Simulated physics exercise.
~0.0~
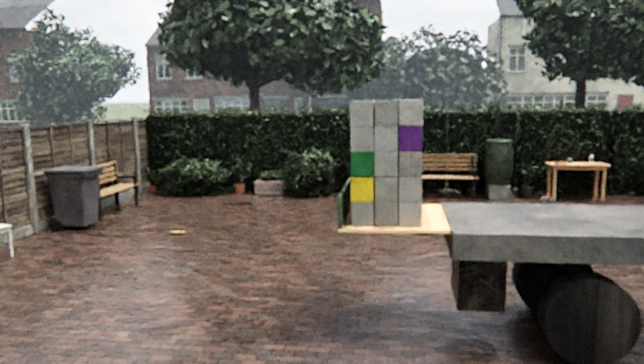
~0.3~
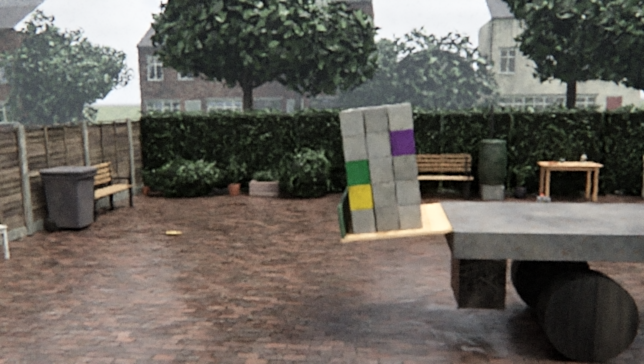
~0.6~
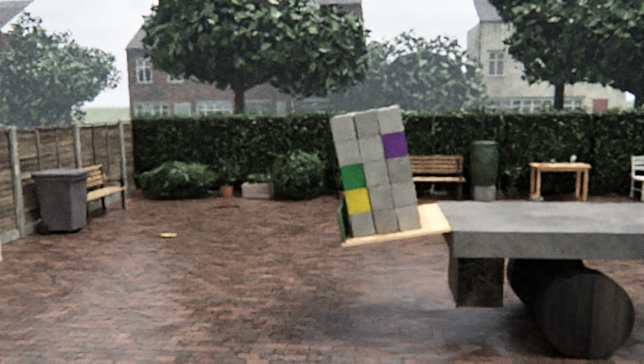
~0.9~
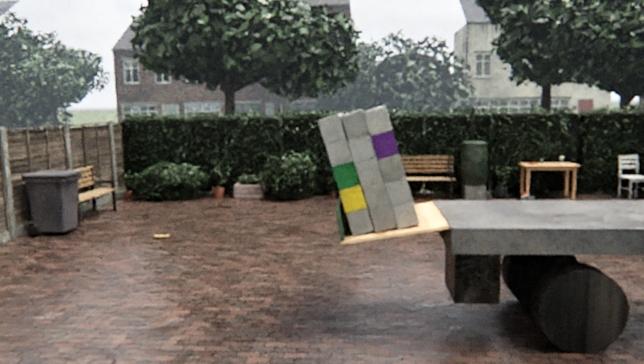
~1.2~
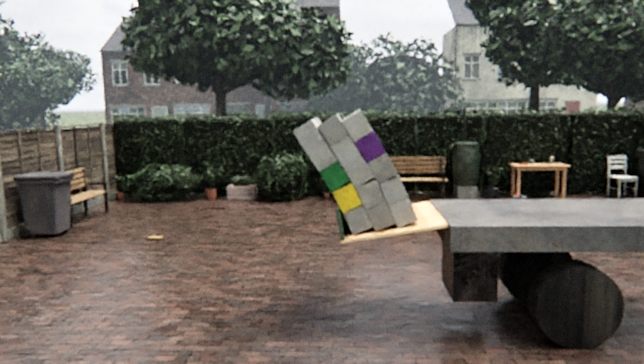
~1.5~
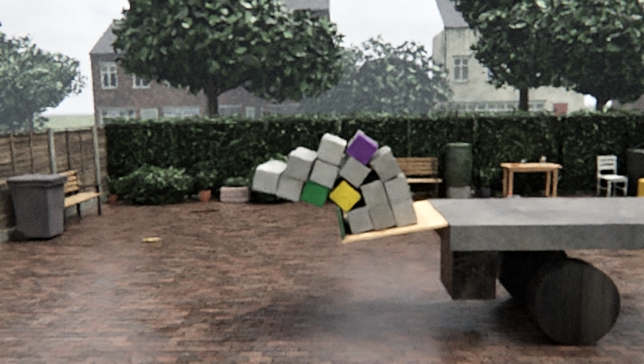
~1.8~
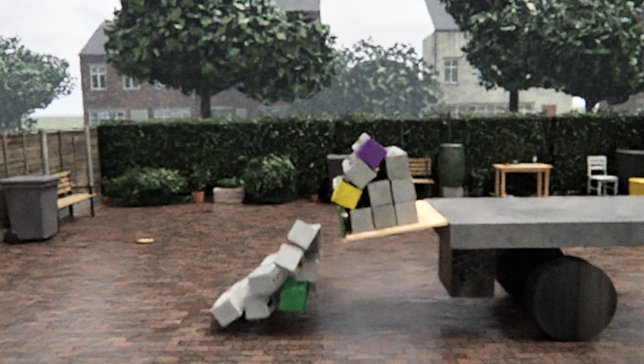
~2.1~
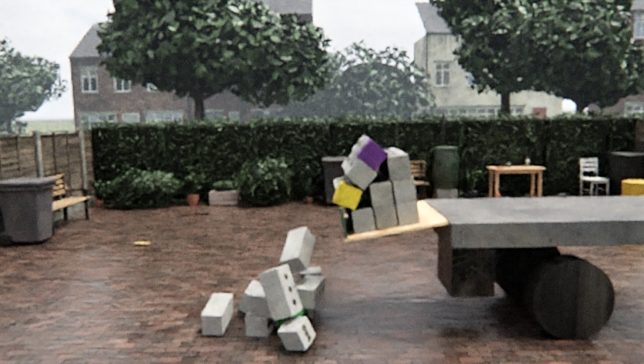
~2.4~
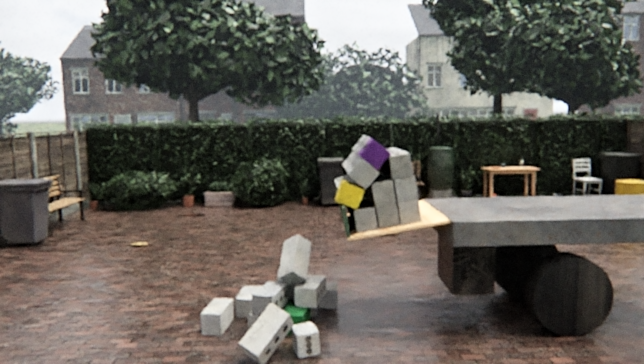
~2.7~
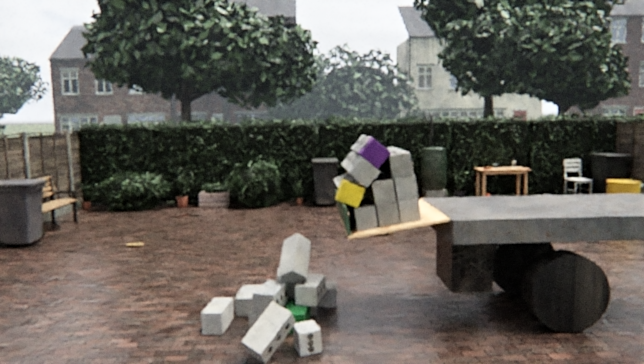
A tall stack of loose grey blocks, with one purple, one green and one yellow, stands on a pale flap at the left end of a grey flat-bed in a brick-paved yard. The view is from the side, drifting slightly, with a hedge, trees, benches and houses behind. The flap tips down to the left, and the stack leans, then bends over the edge. The upper left blocks and the green one topple to the paving and scatter in a heap. The purple and yellow blocks stay aboard, tilted among the remaining grey ones.
